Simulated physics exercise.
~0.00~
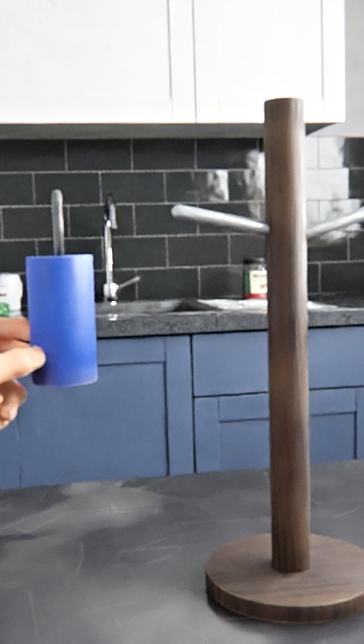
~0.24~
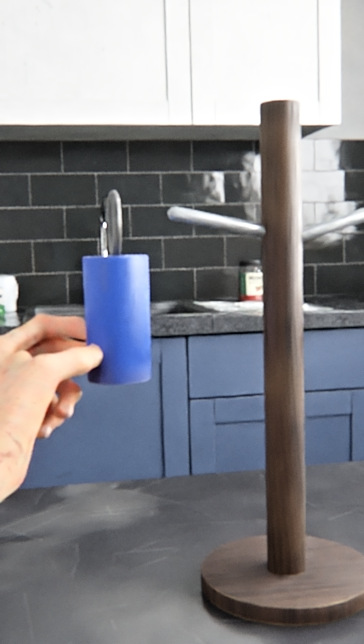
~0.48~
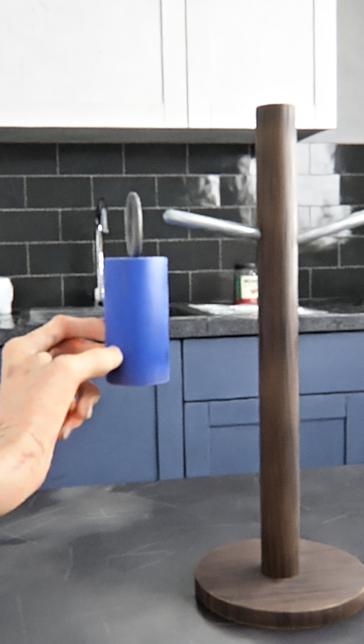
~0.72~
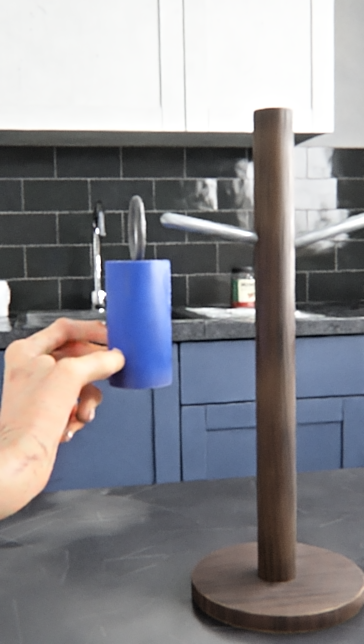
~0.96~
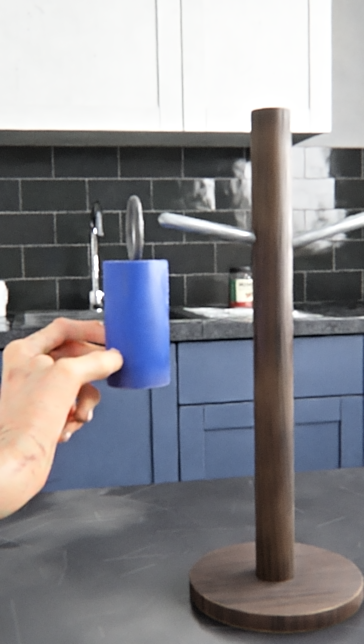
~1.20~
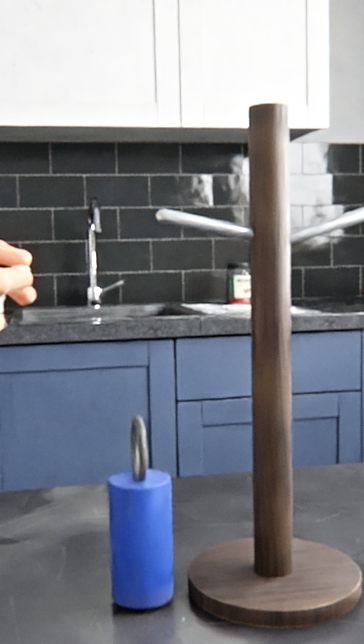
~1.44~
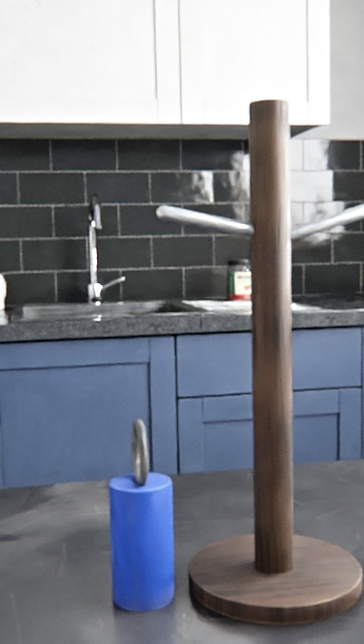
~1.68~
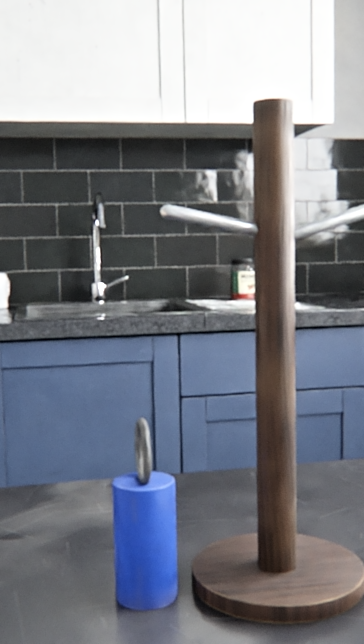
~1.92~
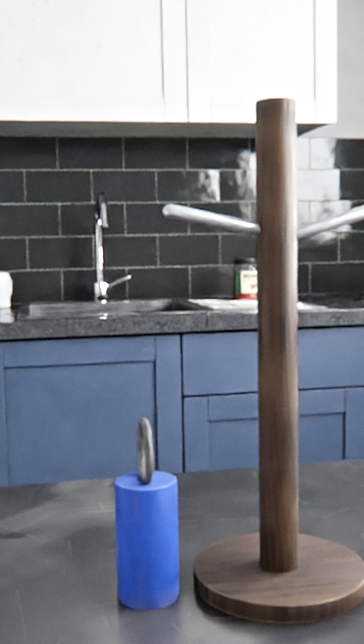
A blue cylinder held by a hand moves right, then drops and stands on the table.
